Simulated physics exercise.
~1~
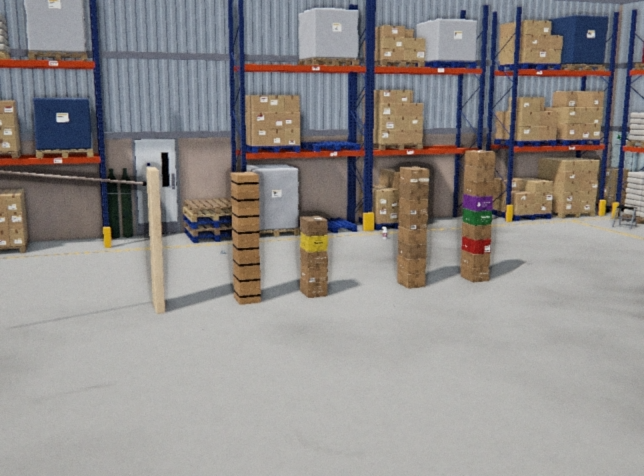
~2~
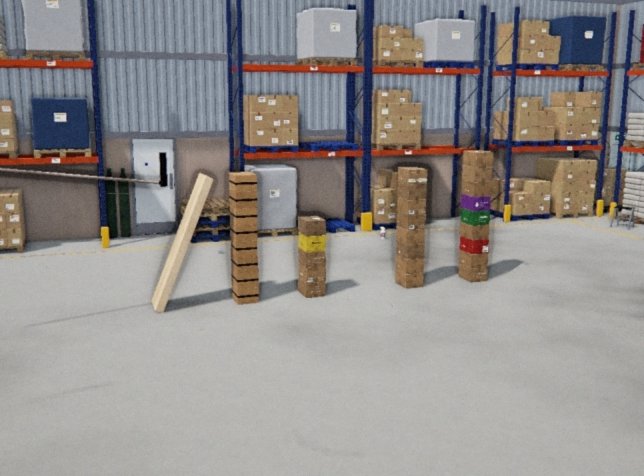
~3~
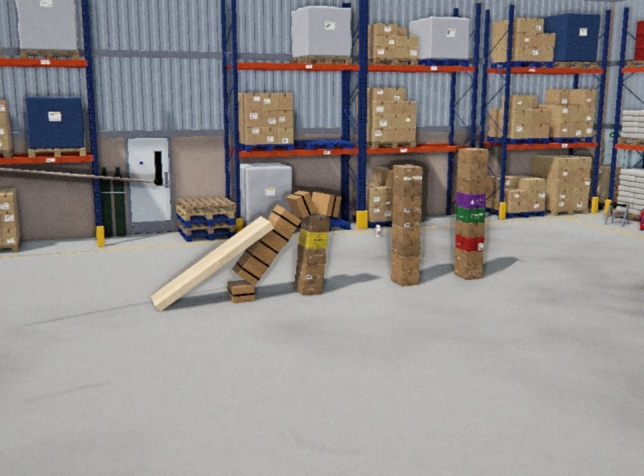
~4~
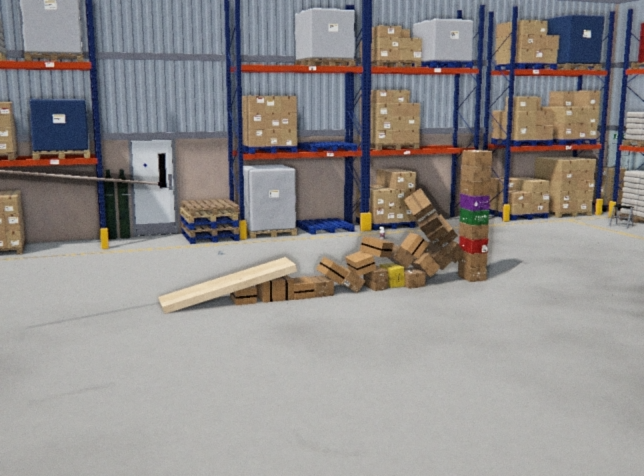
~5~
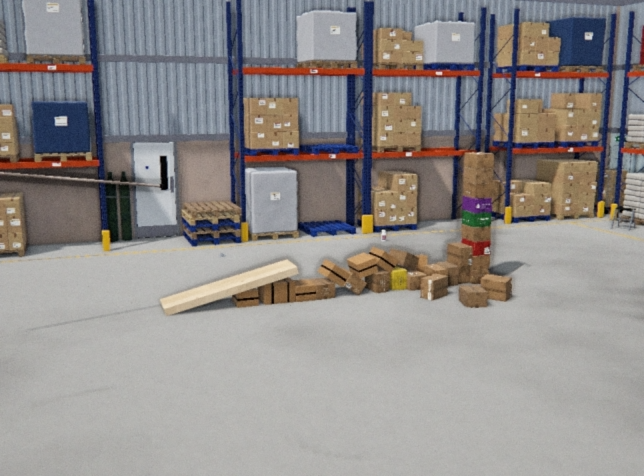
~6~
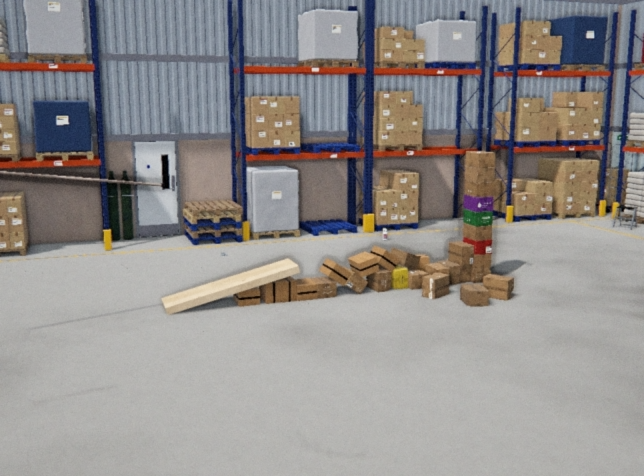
Wooden board tipping right into a row of carton stacks, toppling three in turn while the last, with coloured cartons, stays standing.
